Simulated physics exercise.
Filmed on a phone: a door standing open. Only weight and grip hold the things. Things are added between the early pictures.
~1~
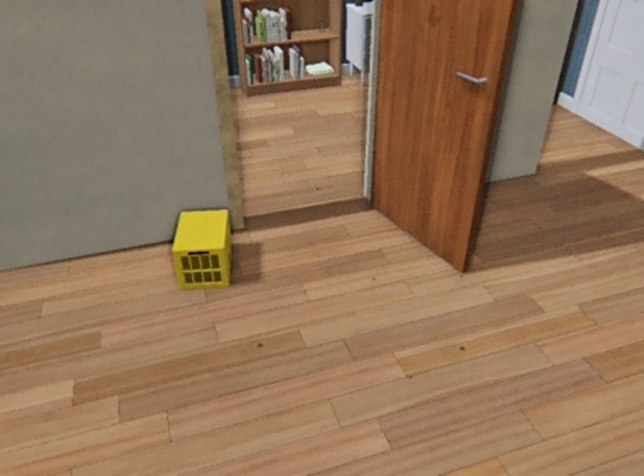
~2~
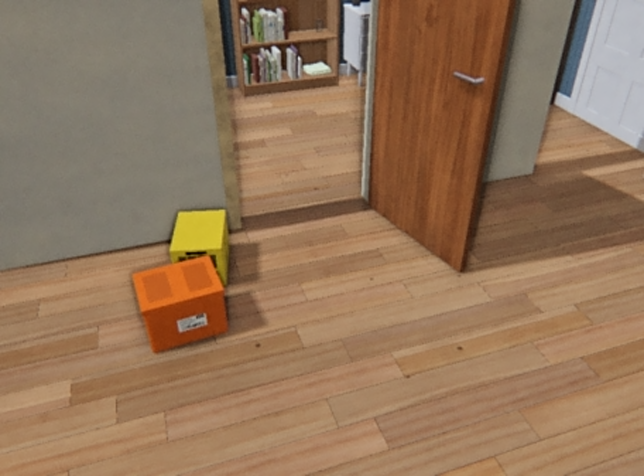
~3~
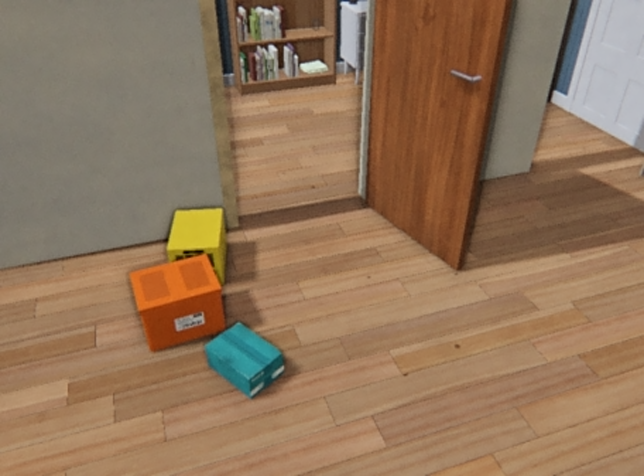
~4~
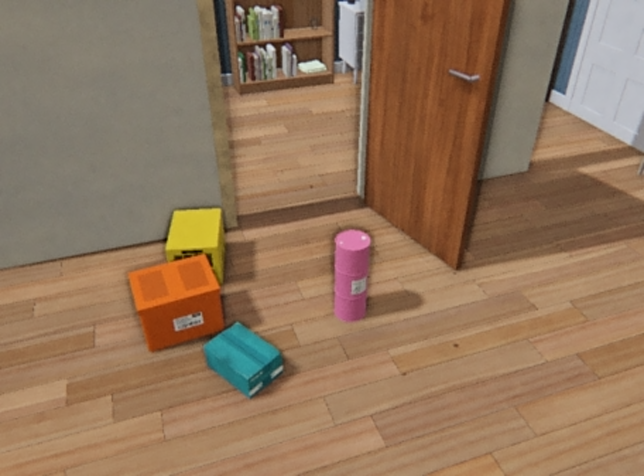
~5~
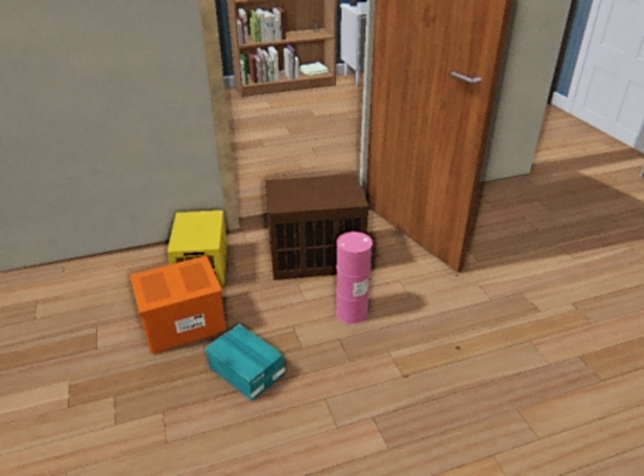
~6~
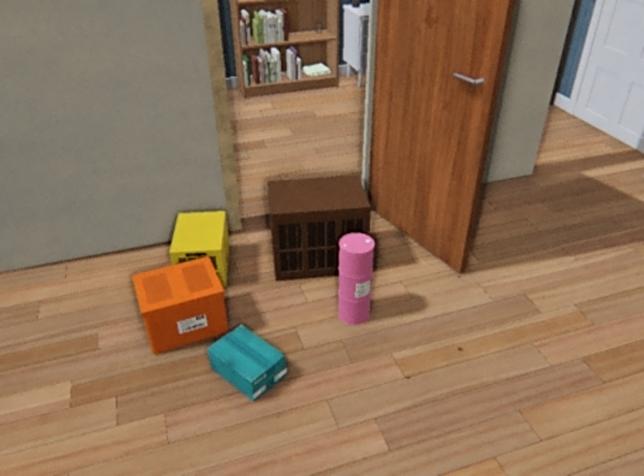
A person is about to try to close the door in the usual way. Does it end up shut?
Outcome: The door is blocked.
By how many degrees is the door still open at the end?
Some 65° open.
Then, 0.30 s after the last picture, open by 97°.
Then, 0.50 s after the last picture, open by 85°.
Then, 0.70 s after the last picture, open by 69°.
Then, 0.80 s after the last picture, open by 66°; brown chest slid a little near (314, 227).
At rest, open by 65°; all 5 in place. Seen from the same camera at the end, brown chest near (312, 227).
